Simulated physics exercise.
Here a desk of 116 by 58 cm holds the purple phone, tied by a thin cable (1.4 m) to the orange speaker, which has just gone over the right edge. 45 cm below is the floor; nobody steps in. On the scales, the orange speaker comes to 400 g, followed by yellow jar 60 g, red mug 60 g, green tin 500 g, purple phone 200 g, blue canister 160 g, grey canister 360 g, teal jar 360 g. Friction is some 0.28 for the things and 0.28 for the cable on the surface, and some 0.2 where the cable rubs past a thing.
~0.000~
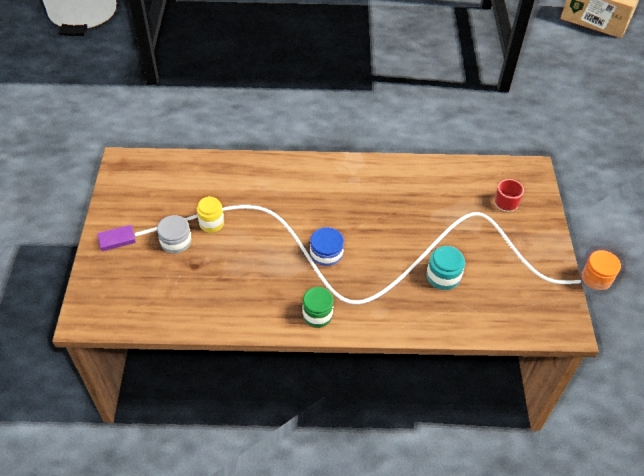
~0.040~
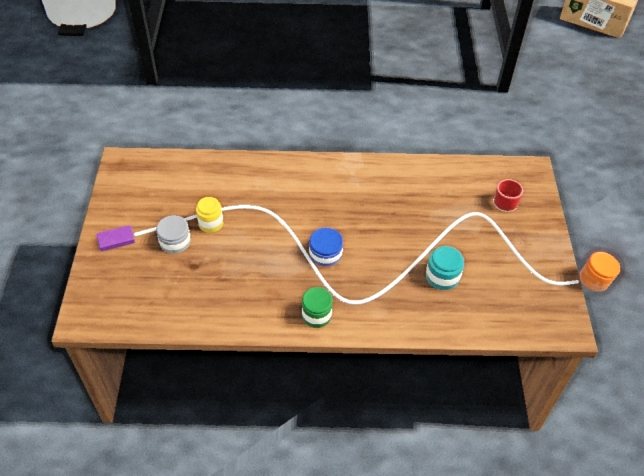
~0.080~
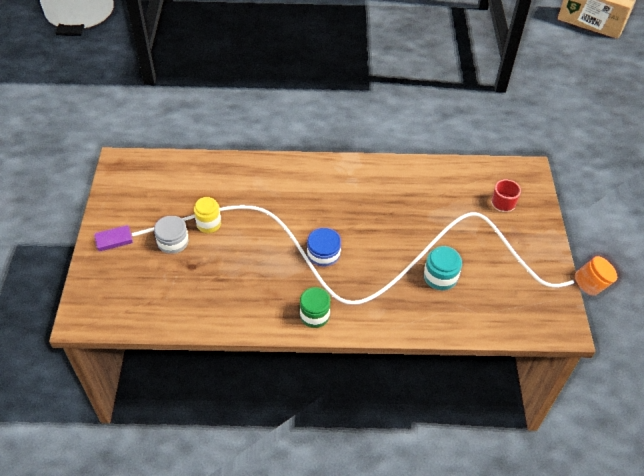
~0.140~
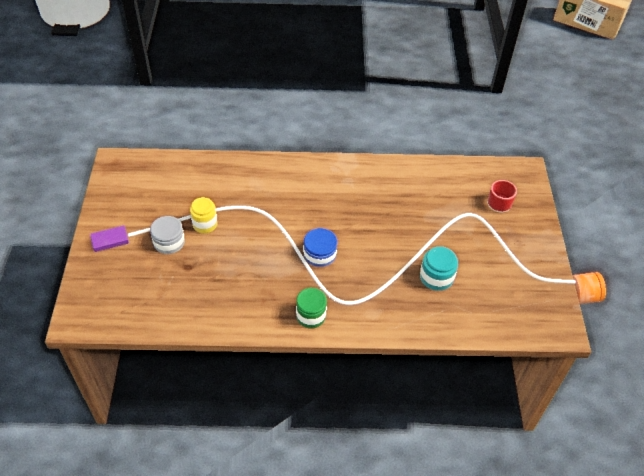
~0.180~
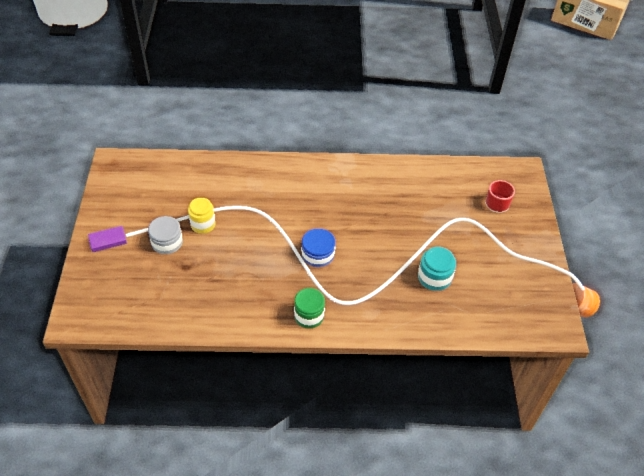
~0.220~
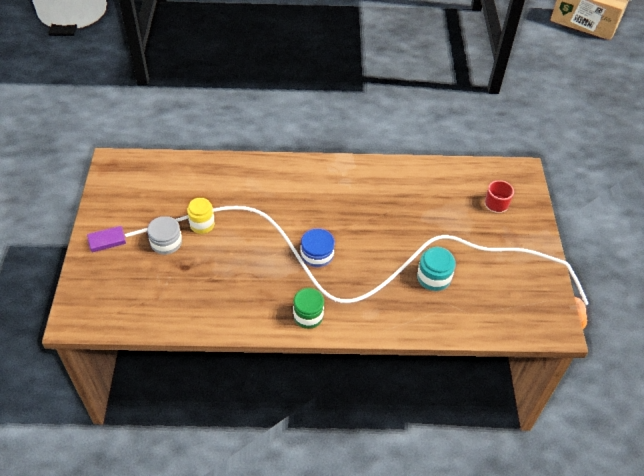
The video shows a wooden desk with a purple phone tied by a winding white cable to an orange speaker, which tilts and drops over the right edge, pulling the cable's right part straighter while the jars, tins and mug stay put.
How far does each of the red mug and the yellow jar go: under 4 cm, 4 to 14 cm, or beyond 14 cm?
The red mug will probably come to rest nearly where it began; the yellow jar will probably come to rest way off.
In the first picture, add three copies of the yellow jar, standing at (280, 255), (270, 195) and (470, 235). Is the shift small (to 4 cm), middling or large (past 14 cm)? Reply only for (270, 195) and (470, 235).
Taking them in that order, the first shows only a little movement and the second shows a lot of movement.
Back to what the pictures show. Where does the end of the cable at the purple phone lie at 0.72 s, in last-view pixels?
Roughly at pixel (154, 231).
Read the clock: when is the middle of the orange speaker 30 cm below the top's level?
Close to 0.30 s.
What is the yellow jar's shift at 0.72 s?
Result for the yellow jar: Off the top.
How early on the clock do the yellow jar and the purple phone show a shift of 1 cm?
Yellow jar 0.34 s; purple phone 0.36 s, roughly.
By 0.5 s, the cable's tail end at (151, 232); yellow jar on its side, 18 cm off its start, purple phone 6 cm off its start, blue canister 5 cm off its start.
By 0.7 s, the cable's tail end at (154, 231); yellow jar over the edge, purple phone 6 cm off its start, blue canister 5 cm off its start.
By 1.0 s, the cable's tail end at (154, 231); yellow jar over the edge, purple phone 6 cm off its start at (134, 230), blue canister 5 cm off its start at (324, 223).
By 1.2 s, the cable's tail end at (154, 231); yellow jar over the edge, purple phone 6 cm off its start, blue canister 5 cm off its start.
By 2.4 s, the cable's tail end at (154, 231); yellow jar over the edge, red mug 0 cm off its start at (501, 190), purple phone 6 cm off its start at (134, 230), blue canister 5 cm off its start at (324, 223).
